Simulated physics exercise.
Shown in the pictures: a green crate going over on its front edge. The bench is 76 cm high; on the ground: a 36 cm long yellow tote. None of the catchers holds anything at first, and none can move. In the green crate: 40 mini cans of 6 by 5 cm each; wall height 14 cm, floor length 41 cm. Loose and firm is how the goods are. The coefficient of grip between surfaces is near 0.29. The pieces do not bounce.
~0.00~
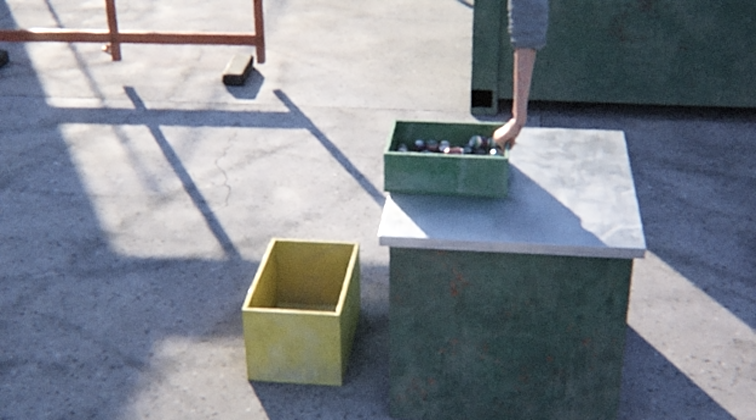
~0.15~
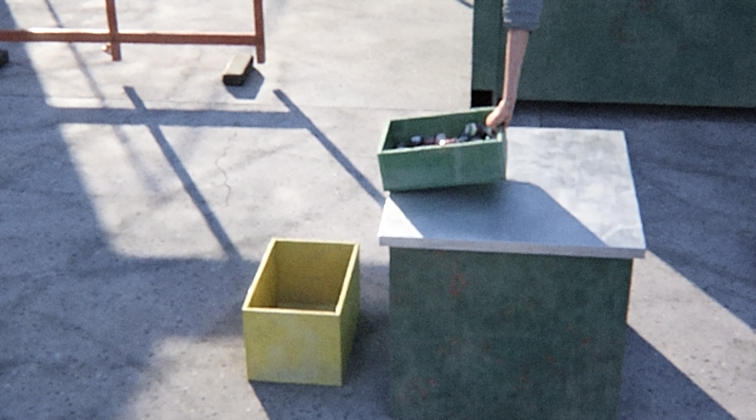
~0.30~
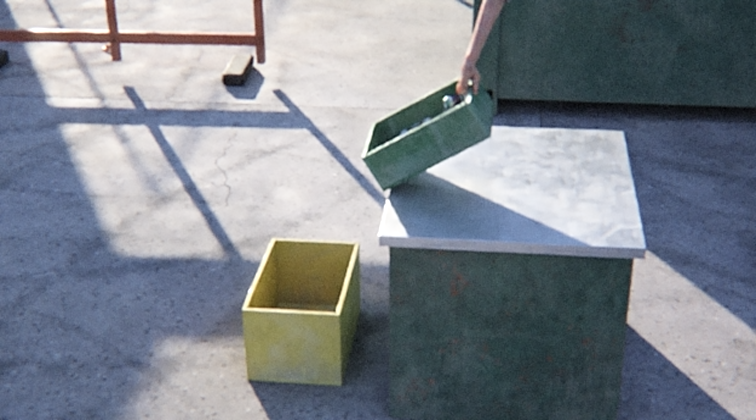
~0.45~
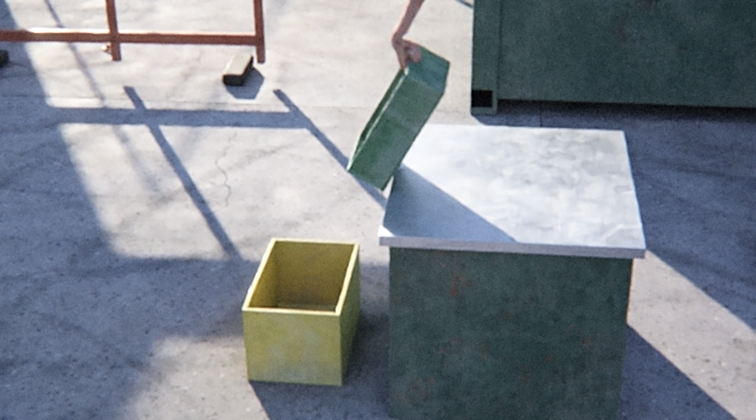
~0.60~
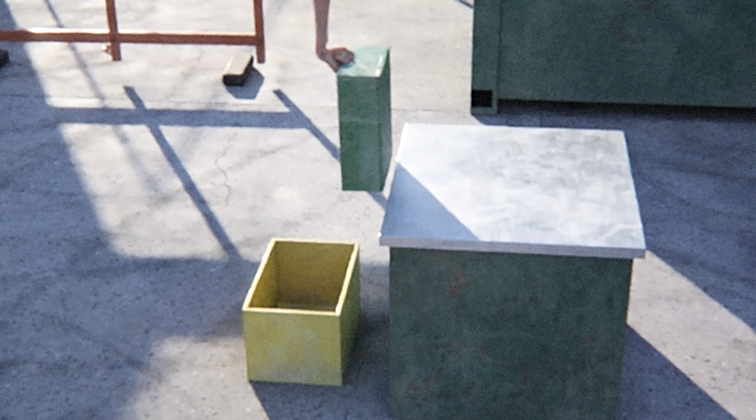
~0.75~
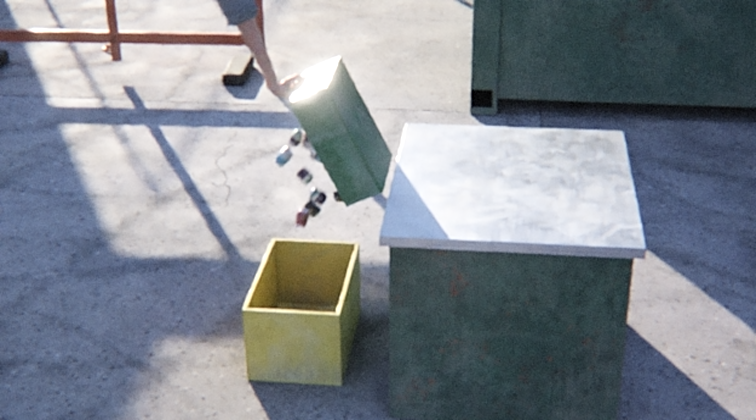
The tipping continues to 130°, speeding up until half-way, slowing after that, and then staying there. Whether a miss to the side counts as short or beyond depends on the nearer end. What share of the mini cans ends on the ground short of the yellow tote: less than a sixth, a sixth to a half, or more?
The part of the load on the ground short of the yellow tote should be below a sixth.
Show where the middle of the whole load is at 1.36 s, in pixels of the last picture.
Look near pixel (286, 330).
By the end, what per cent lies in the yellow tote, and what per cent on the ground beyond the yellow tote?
70 and 30 %.
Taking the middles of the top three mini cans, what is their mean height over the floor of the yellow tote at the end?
It comes to close to 5 centimetres.
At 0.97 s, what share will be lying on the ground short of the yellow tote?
Roughly 0 percent.
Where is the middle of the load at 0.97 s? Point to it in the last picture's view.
I'd put the middle close to (288, 263) in the last view.
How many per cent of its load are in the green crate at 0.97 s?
Some 0 per cent.
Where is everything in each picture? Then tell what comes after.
In the first picture (places track the rim corner closest to us here), green crate (505, 158); yellow tote (336, 314); tipped 0°; all still inside.
In the second picture, green crate (498, 140); tipped 9°.
In the third picture, green crate (466, 103); tipped 31°.
In the fourth picture, green crate (405, 74); tipped 61°.
In the fifth picture, green crate (336, 79); tipped 91°.
In the sixth picture, green crate (291, 106); yellow tote (336, 314); tipped 116°; 10 out, the lowest can at (312, 208).
After 0.85 s, tilt 127°; 8 still in the green crate, 2 in the yellow tote and 30 in the air.
After 0.97 s, tilt 130°; 1 still in the green crate, 9 in the yellow tote, 1 on the ground beyond the yellow tote and 29 in the air.
After 1.14 s, tilt 130°; 27 in the yellow tote, 11 on the ground beyond the yellow tote and 2 in the air.
When it is over (at 1.36 s), 29 in the yellow tote and 11 on the ground beyond the yellow tote. Asked share, 0 of 40, 0 per cent.
